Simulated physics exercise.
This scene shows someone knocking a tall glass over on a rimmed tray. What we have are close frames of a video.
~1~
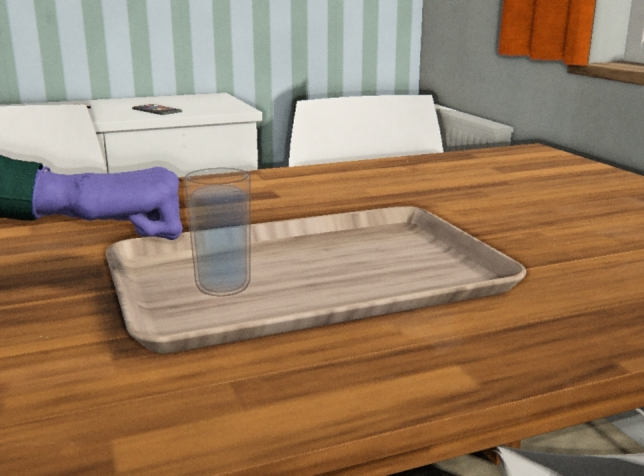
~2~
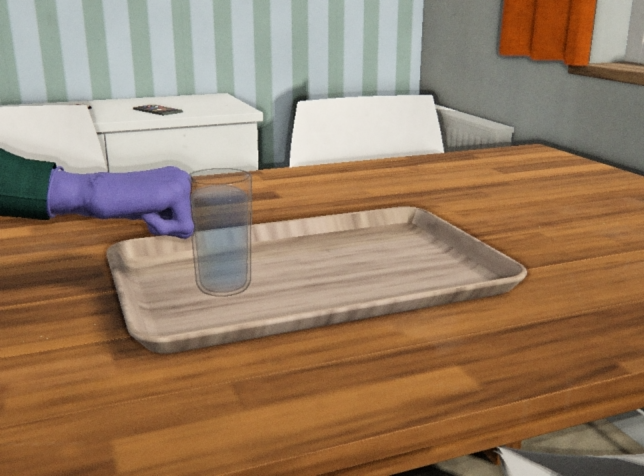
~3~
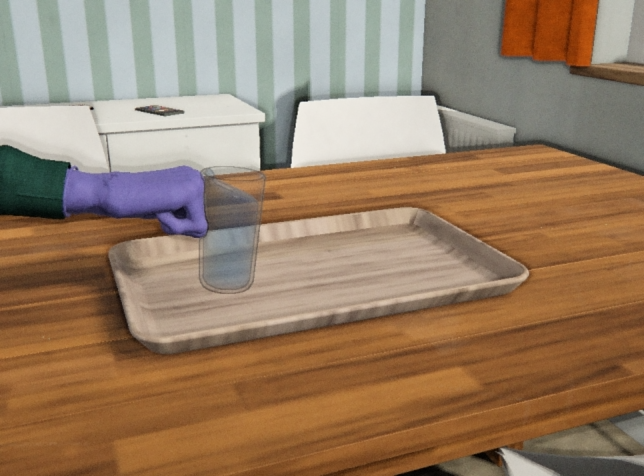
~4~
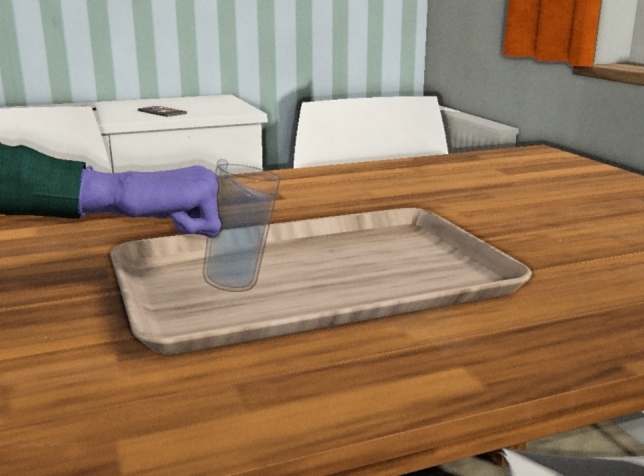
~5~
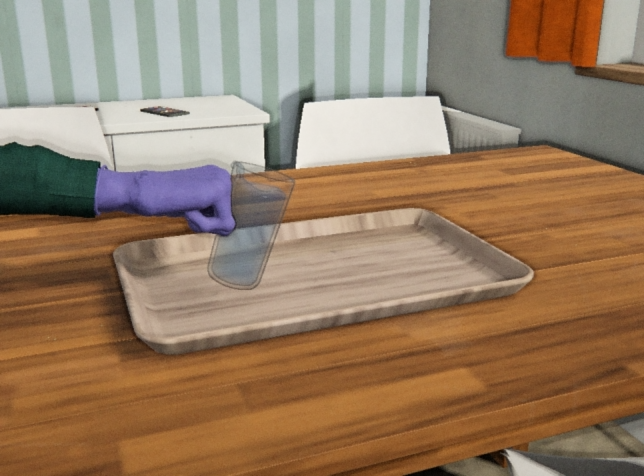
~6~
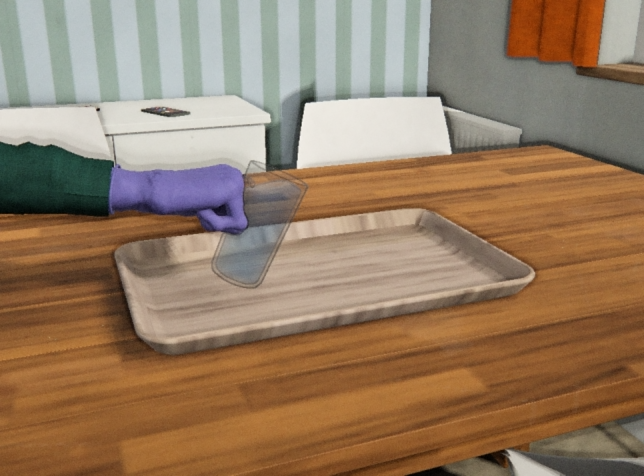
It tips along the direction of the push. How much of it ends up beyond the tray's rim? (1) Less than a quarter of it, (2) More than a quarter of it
(2) More than a quarter of it.
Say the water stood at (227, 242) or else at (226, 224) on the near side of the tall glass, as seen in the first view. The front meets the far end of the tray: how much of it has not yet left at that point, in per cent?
60 % and 70 %.
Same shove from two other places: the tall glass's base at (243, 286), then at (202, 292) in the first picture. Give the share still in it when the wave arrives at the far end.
It would be close to 65 per cent the first time and close to 55 per cent the second time.
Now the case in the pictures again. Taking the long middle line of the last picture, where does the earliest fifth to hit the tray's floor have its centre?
Impact centre, mid-line: Approx. (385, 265).
A moment on, the tall glass is falling and 98 per cent is in the glass, 0 on the tray and 2 above or beyond its rim.
Next, the tall glass lies on its side and 69 per cent is in the glass, 29 on the tray and 2 above or beyond its rim.
Then the tall glass lies on its side and 40 per cent is in the glass, 41 on the tray and 19 above or beyond its rim.
Later the tall glass lies on its side and 22 per cent is in the glass, 45 on the tray and 33 above or beyond its rim.
At rest 67 per cent is held by tray and glass, 33 is off the tray.
